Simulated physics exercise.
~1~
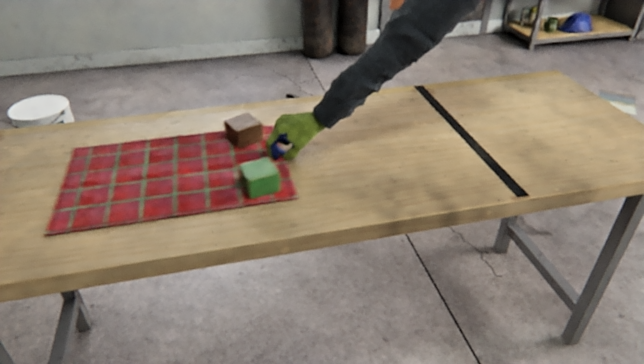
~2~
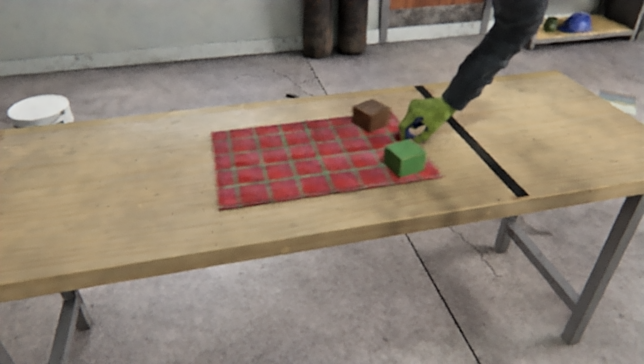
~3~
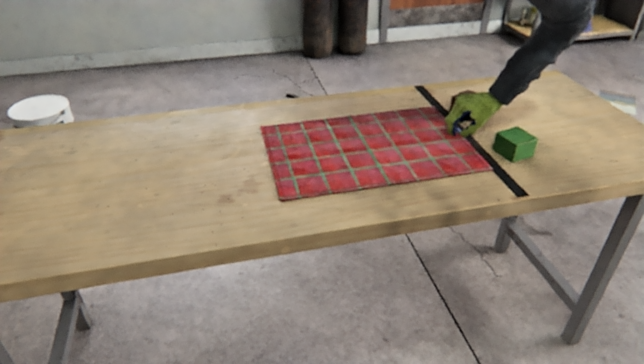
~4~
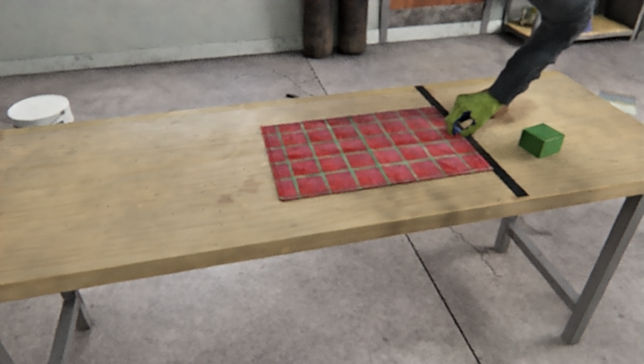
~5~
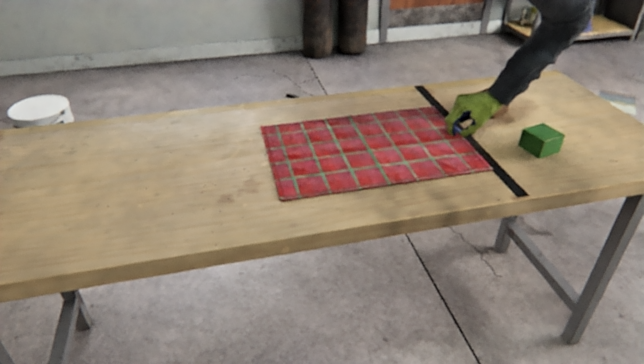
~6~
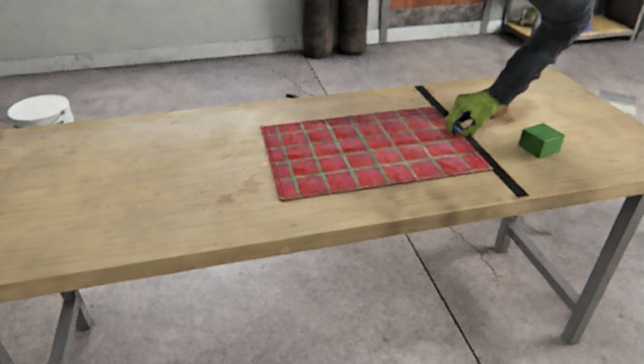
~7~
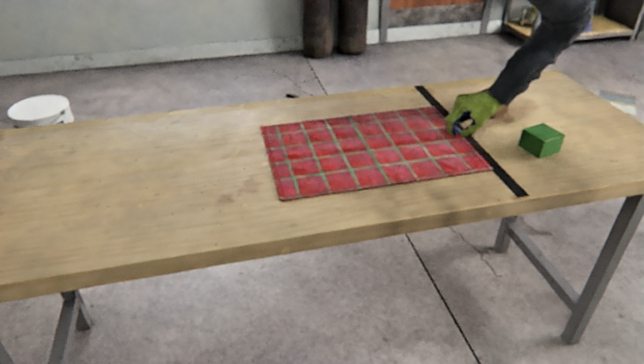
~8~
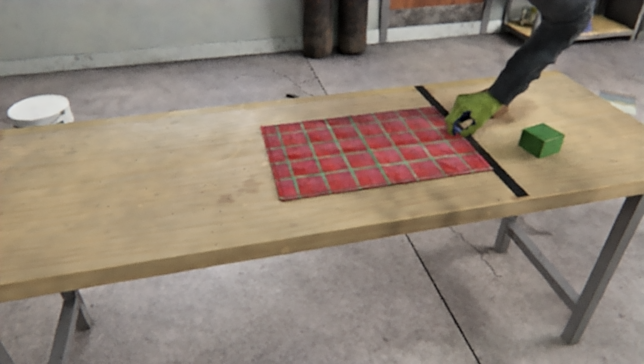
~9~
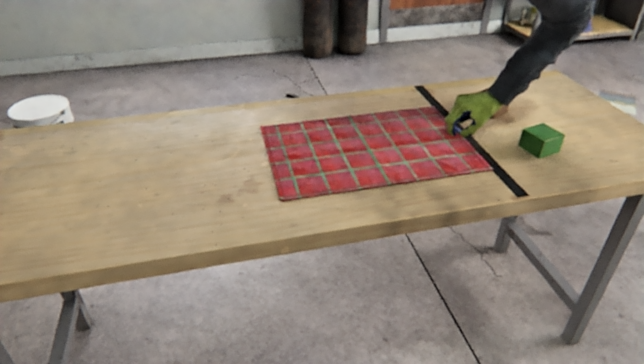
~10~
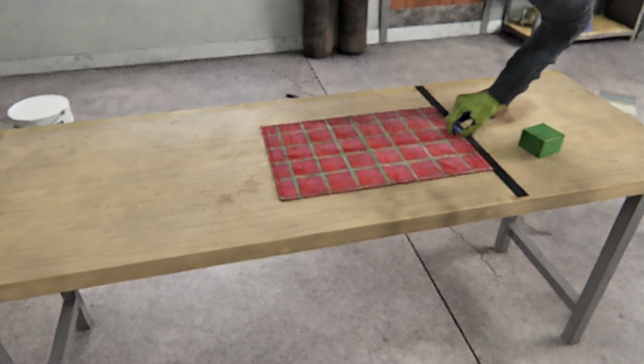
At the start, a green-gloved hand grips the right edge of a red checked cloth on a wooden table, with a green block and a brown block resting near that edge. The hand pulls the cloth to the right, and both blocks ride along towards a dark strip of tape. The cloth stops with its front edge at the tape, but the green block slides off and carries on a little farther. The brown block also leaves the front, largely hidden behind the hand and arm. Everything then stays still, with the green block resting beyond the tape.
